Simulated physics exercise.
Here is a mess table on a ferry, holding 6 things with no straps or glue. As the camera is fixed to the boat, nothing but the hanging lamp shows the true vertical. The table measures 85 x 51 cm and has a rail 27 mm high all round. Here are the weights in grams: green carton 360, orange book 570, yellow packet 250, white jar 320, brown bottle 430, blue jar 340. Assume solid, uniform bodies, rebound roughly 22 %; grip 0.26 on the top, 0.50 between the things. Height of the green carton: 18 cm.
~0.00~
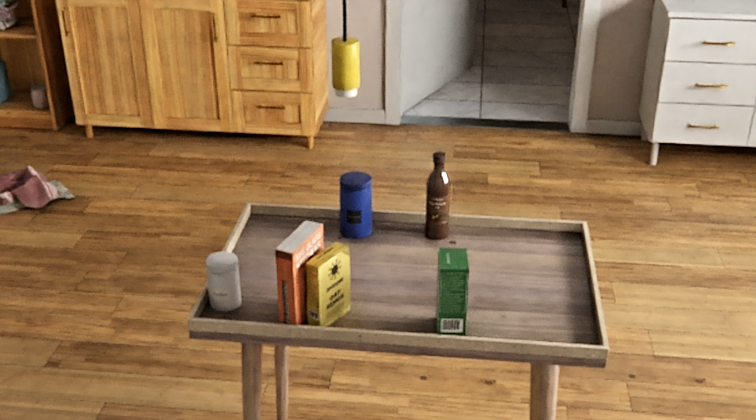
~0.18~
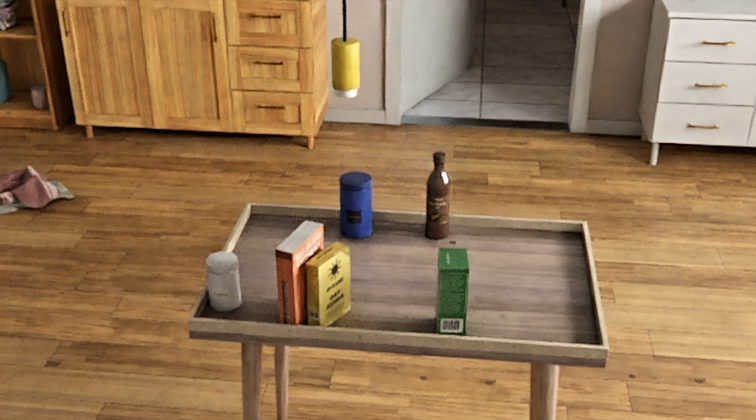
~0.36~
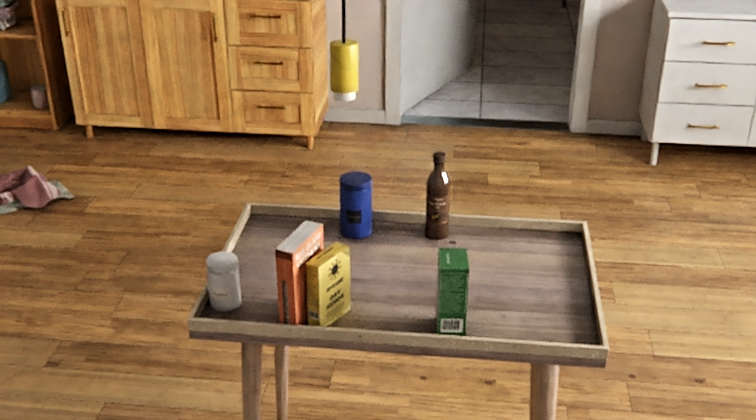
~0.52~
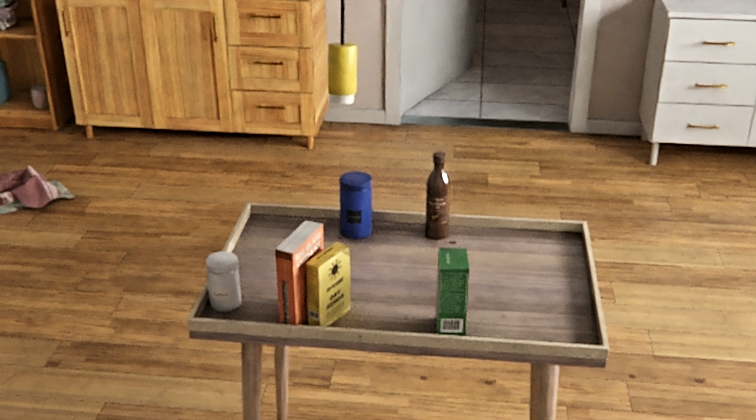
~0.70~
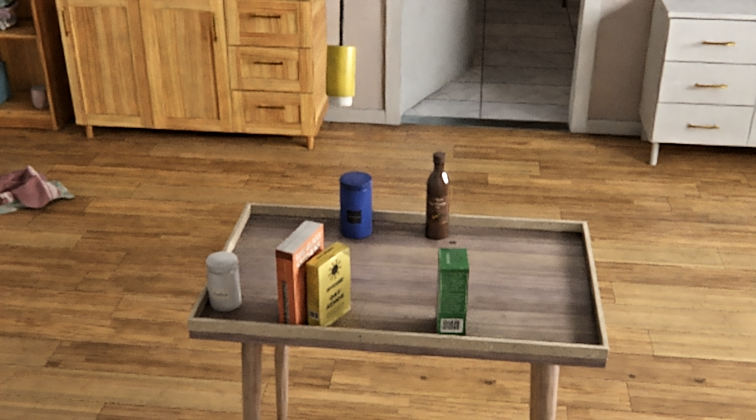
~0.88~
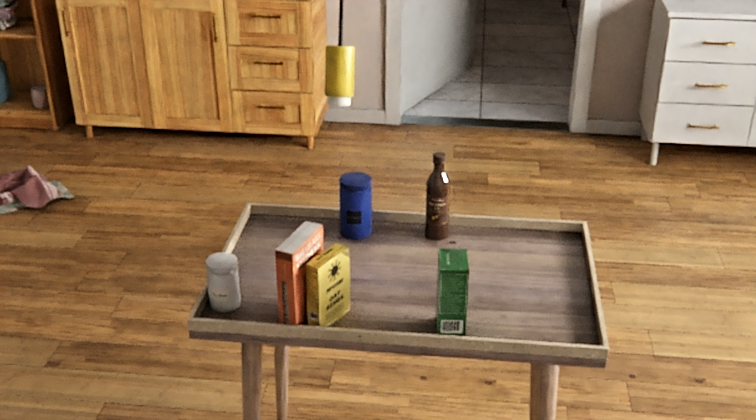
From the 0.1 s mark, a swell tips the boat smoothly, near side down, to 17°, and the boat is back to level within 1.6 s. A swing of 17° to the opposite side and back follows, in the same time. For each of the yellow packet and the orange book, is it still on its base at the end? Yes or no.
Yellow packet - yes; orange book - yes.
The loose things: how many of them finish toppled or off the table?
That comes to 0.
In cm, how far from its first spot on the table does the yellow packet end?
Roughly 3 cm.
After 1.08 s, boat heeled 15°, near side down; brown bottle moved 2 cm; blue jar moved 2 cm; white jar moved 2 cm.
After 2.48 s, boat heeled 17°, far side down; brown bottle moved 4 cm; blue jar moved 4 cm; white jar moved 3 cm.
After 2.68 s, boat heeled 15°, far side down; orange book moved 2 cm near (303, 272); brown bottle moved 2 cm; blue jar moved 2 cm.
After 2.78 s, boat heeled 12°, far side down; orange book moved 3 cm near (304, 270); yellow packet moved 2 cm near (330, 281); green carton moved 2 cm.
In the end (3.8 s), all 6 under 5 cm from the start. At the end, from the last picture's camera, yellow packet near (331, 279), orange book near (305, 268).
